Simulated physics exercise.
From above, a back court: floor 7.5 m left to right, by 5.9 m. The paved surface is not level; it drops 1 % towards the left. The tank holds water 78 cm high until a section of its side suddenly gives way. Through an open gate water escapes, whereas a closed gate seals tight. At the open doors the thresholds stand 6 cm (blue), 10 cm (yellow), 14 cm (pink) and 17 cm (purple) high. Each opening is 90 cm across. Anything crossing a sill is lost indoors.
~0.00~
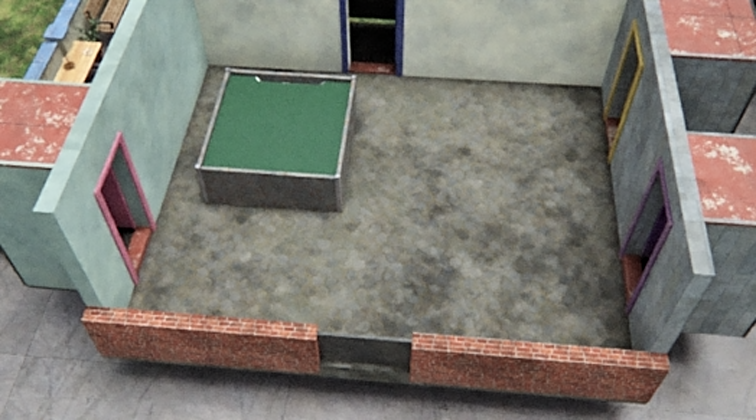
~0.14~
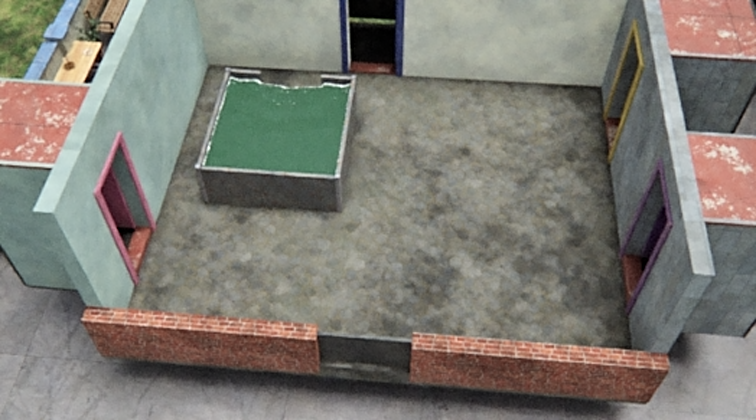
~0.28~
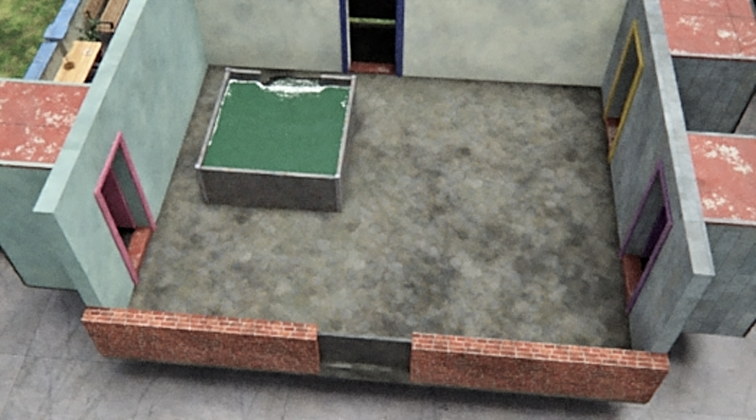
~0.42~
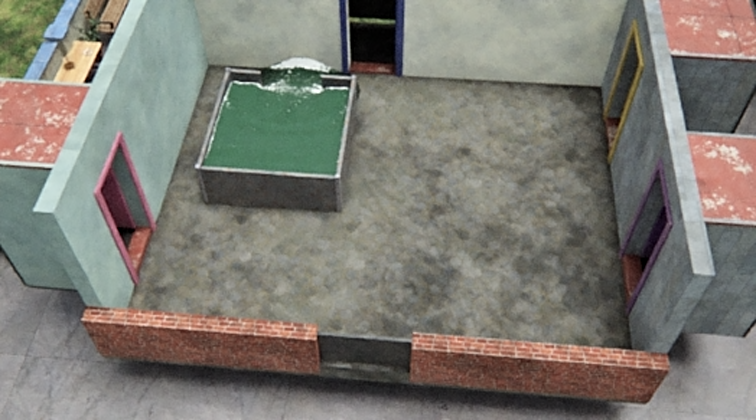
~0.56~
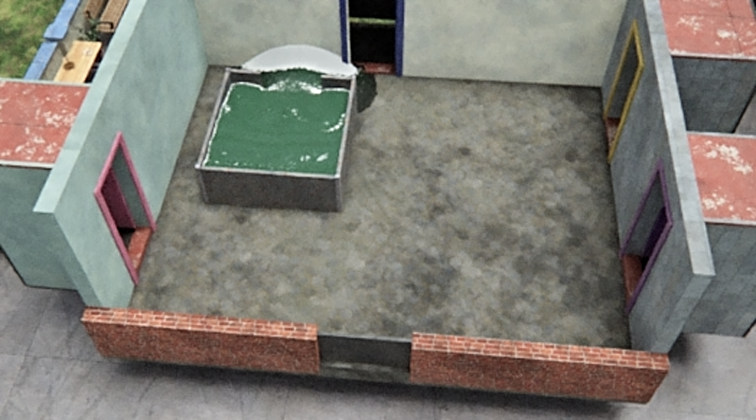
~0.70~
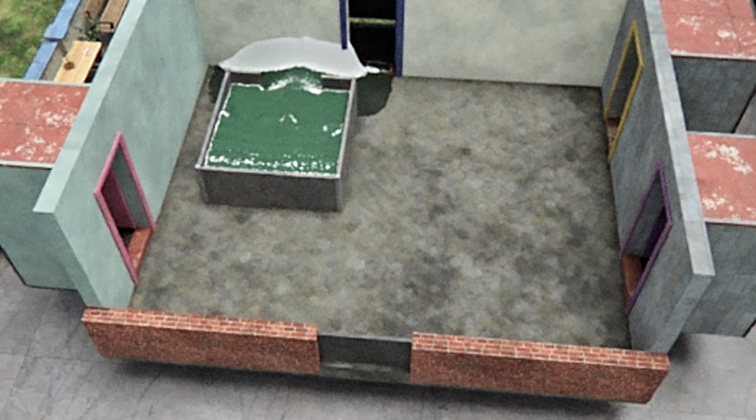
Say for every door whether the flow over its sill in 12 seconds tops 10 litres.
At the end, blue door: Surplus; yellow door: Surplus; pink door: Short; purple door: Short.
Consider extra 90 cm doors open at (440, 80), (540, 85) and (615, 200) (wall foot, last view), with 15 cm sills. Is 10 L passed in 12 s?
In that order: Under, under, not over.
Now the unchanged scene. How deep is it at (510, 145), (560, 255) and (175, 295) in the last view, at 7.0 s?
2, 5, 14 cm.
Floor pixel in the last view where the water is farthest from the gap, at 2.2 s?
Point: Roughly (569, 89).
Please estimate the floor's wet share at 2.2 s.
Around 30 per cent wet.
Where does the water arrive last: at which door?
That's the purple door.
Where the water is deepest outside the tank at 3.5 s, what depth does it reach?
Peak depth: Approx. 40 cm.
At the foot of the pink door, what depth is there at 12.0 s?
Close to 7.0 cm of depth.
After 1.4 s water covers 15 % of the floor and is deepest (60 cm) near (208, 69); blue door 18 cm at the sill, 21 L in, yellow door not reached, pink door not reached, purple door not reached.
After 2.2 s water covers 30 % of the floor and is deepest (52 cm) near (208, 69); blue door 16 cm at the sill, 65 L in, yellow door not reached, pink door not reached, purple door not reached.
After 3.5 s water covers 55 % of the floor and is deepest (40 cm) near (120, 334); blue door 13 cm at the sill, 108 L in, yellow door 18 cm at the sill, 22 L in, pink door 13 cm at the sill, 0 L in, purple door not reached.
After 7.0 s water covers 95 % of the floor and is deepest (21 cm) near (120, 334); blue door 8 cm at the sill, 155 L in, yellow door 9 cm at the sill, 48 L in, pink door 9 cm at the sill, 0 L in, purple door 5 cm at the sill, 0 L in.
After 12.0 s water covers 100 % of the floor and is deepest (14 cm) near (443, 89); blue door 10 cm at the sill, 163 L in, yellow door 8 cm at the sill, 49 L in, pink door 7 cm at the sill, 0 L in, purple door 7 cm at the sill, 0 L in.
